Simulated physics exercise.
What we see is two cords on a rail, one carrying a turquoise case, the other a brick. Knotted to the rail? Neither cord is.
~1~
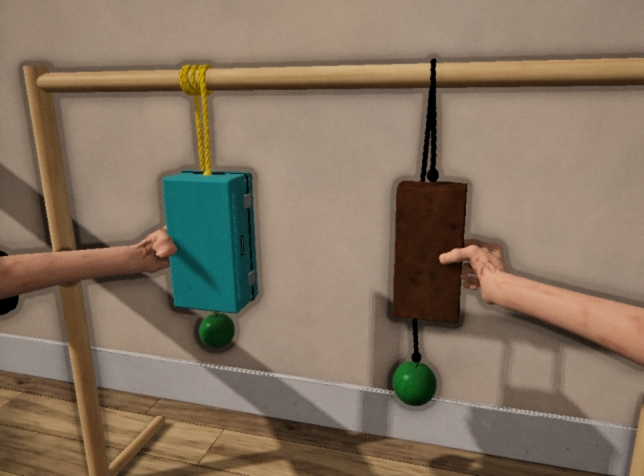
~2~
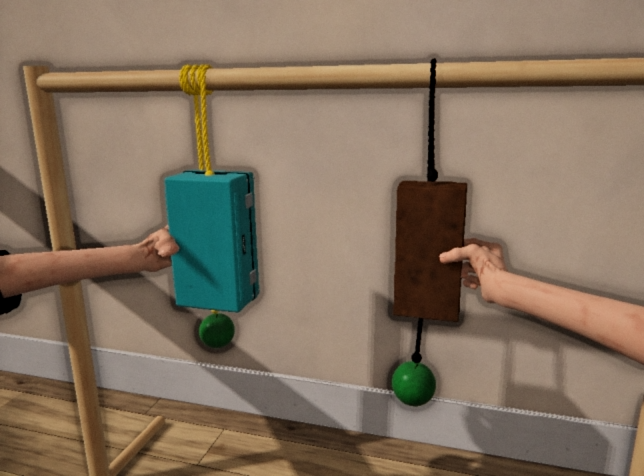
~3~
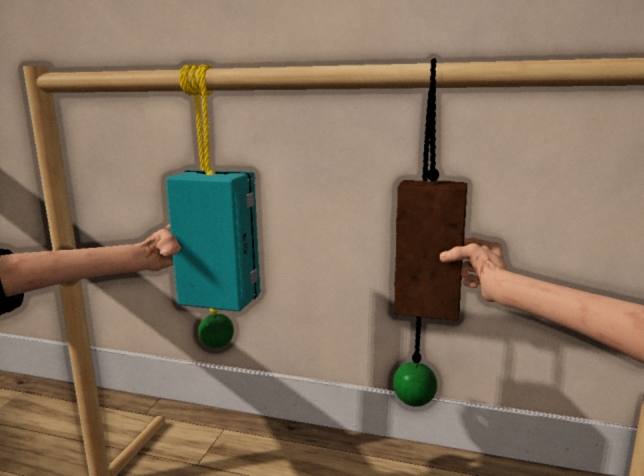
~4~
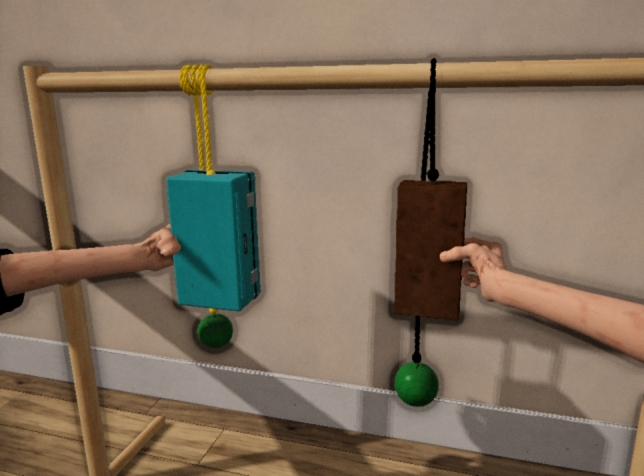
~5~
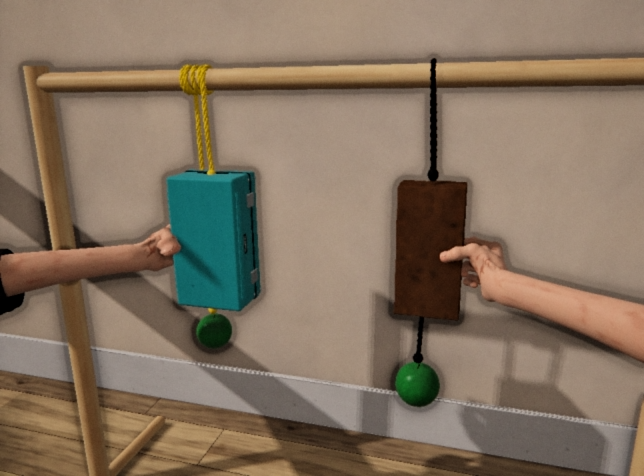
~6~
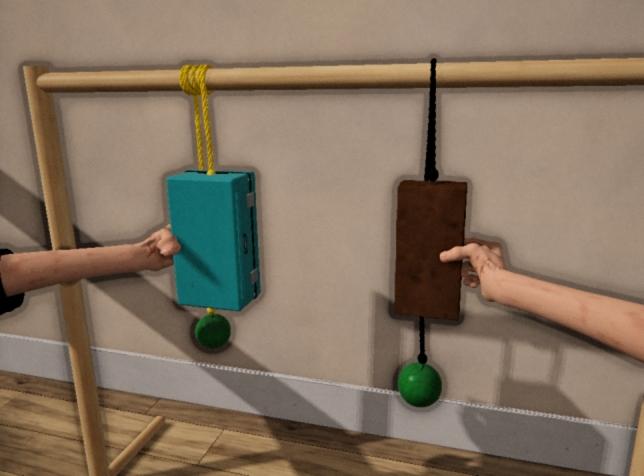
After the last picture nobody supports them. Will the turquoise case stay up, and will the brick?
The turquoise case stays up; the brick falls.
Then, 0.40 s on from there, turquoise case off the floor near (215, 246); brick dropping near (420, 420).
Then, 0.74 s on from there, turquoise case off the floor near (214, 246); brick on the floor.
In the end, turquoise case off the floor near (213, 245); brick on the floor. The turquoise case is held and the brick pulls its rope through.
